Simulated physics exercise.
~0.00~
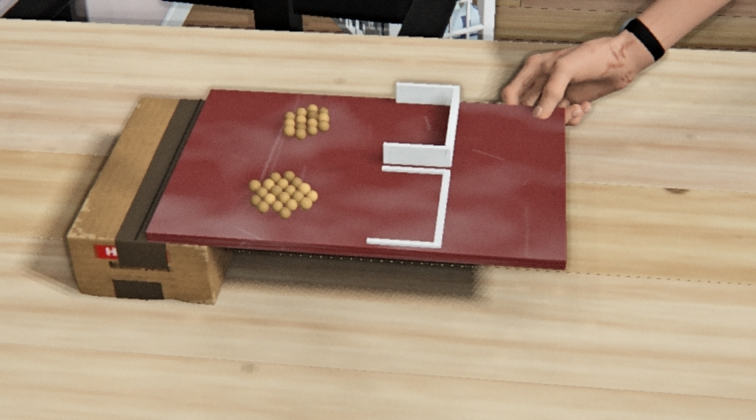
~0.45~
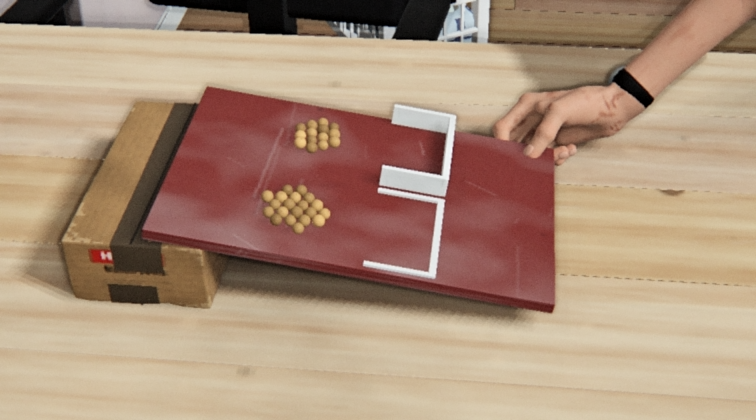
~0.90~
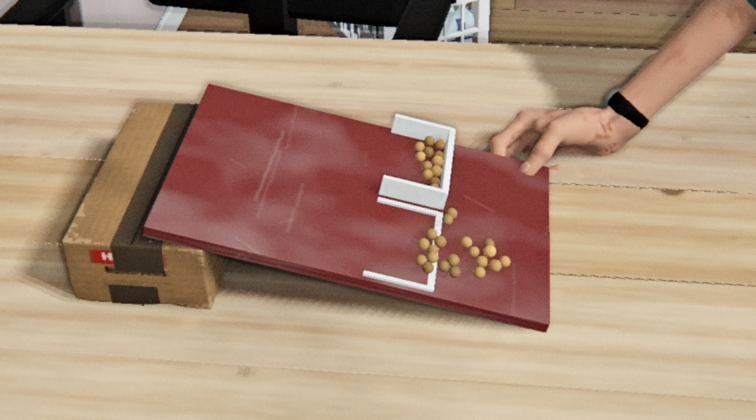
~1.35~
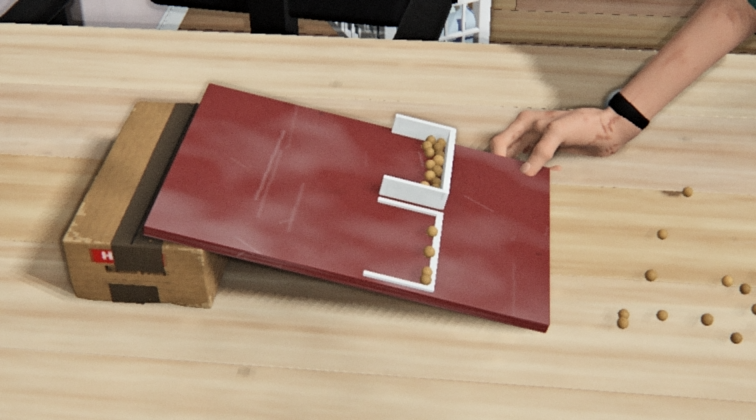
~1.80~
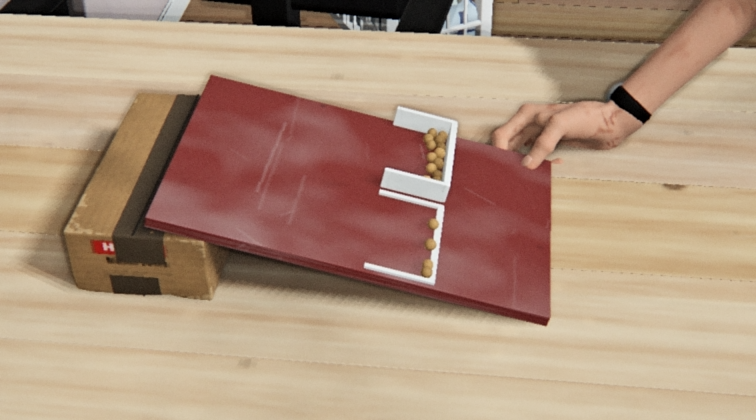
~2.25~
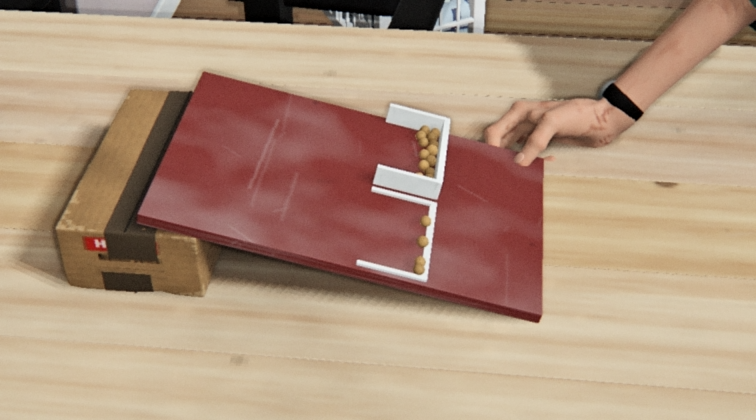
We see a hand lower the right end of a red board propped on a cardboard box, sending two heaps of small round balls sliding right; the back heap gathers behind its white barrier, while most of the front heap passes its barrier and rolls off, leaving a few behind.
